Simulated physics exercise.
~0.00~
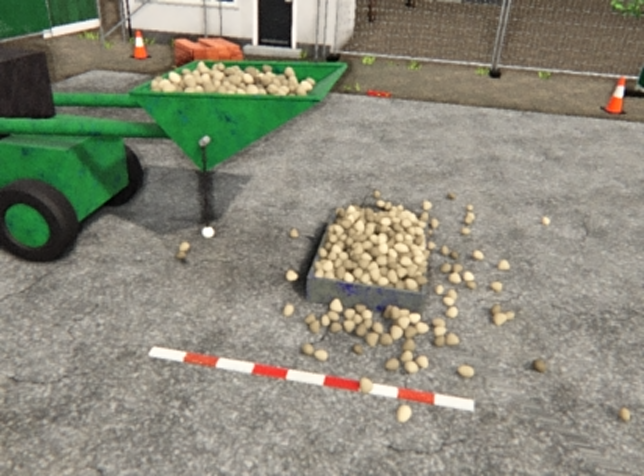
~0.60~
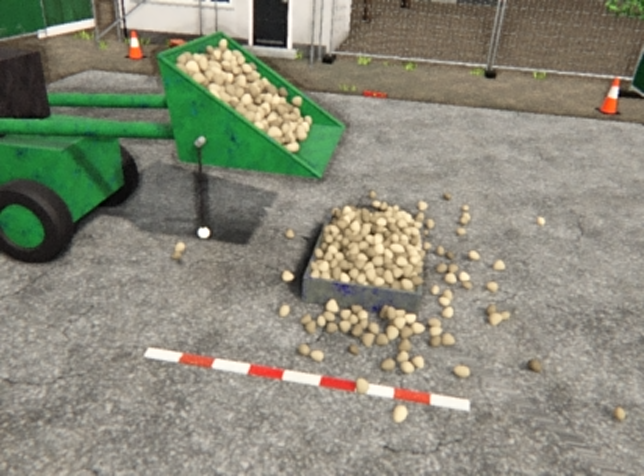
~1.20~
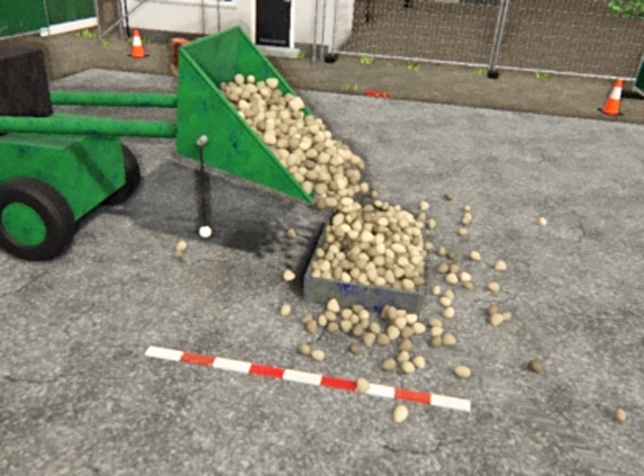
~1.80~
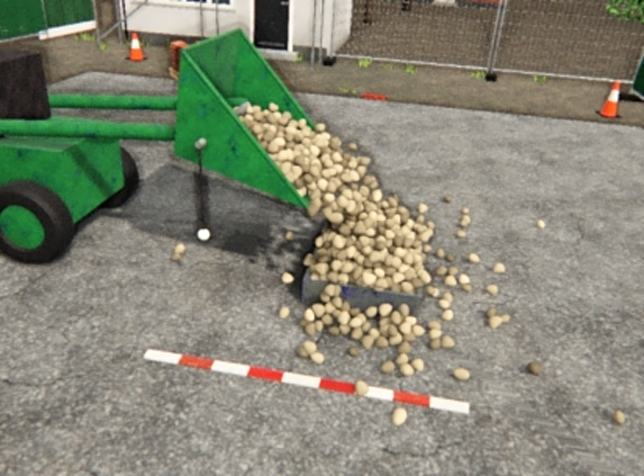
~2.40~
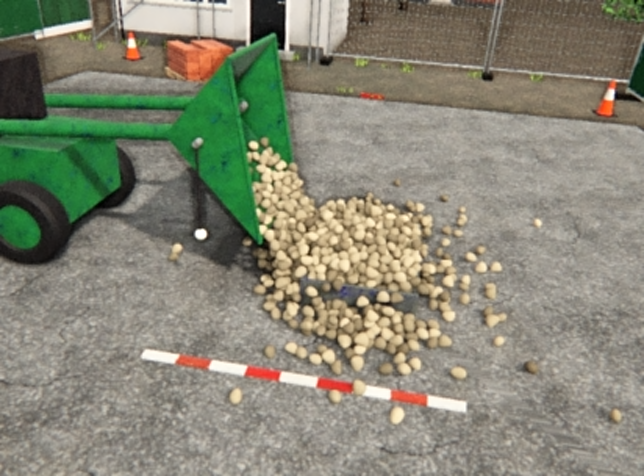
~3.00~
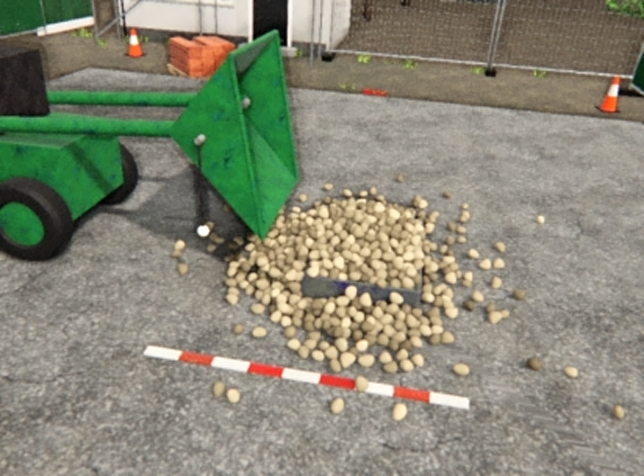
In this clip, a green loader tips its bucket of pale, rounded stones toward a partly buried grey bin beside a red-and-white staff; the stones slide out, heaping over the bin and spilling around it, until the bucket hangs empty beside the spread-out pile.
